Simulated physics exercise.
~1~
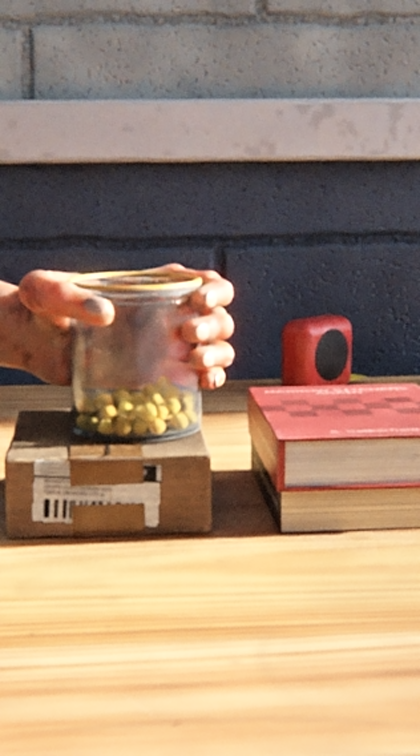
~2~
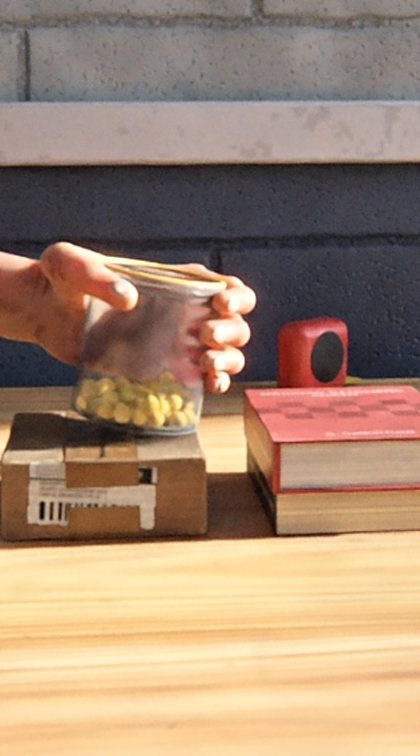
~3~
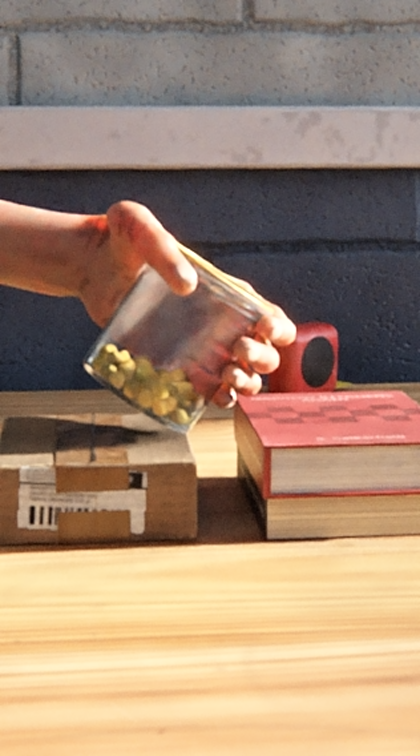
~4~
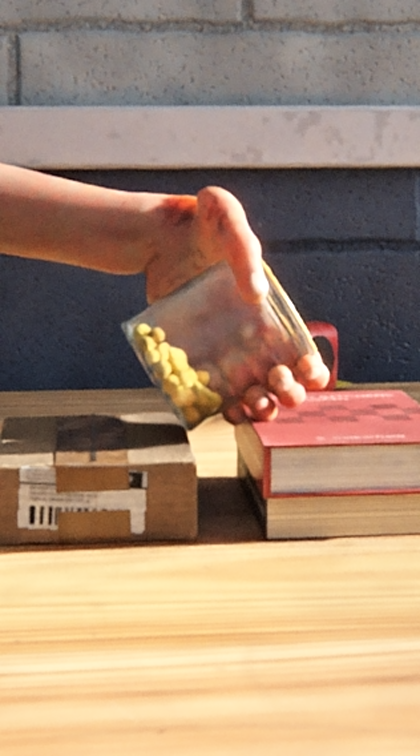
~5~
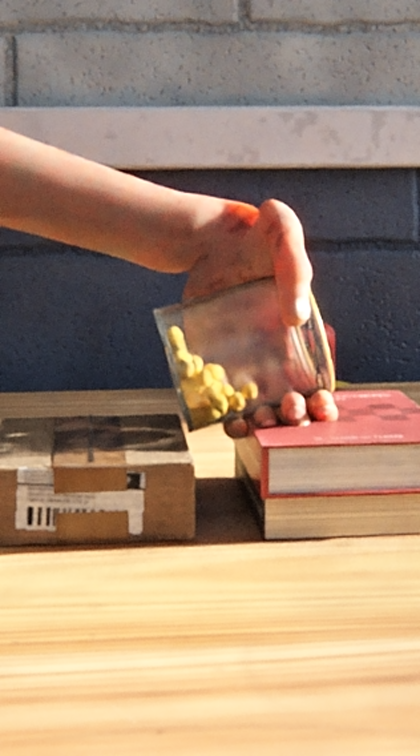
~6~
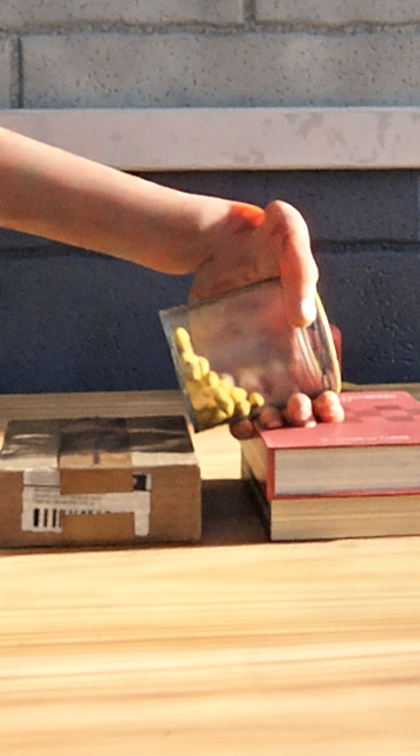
The clip shows a hand lifting an open glass jar of small yellow-green pieces off a cardboard box and tipping it rightward towards two stacked red books, until it rests steeply tilted against the pile, still held, with everything still inside.
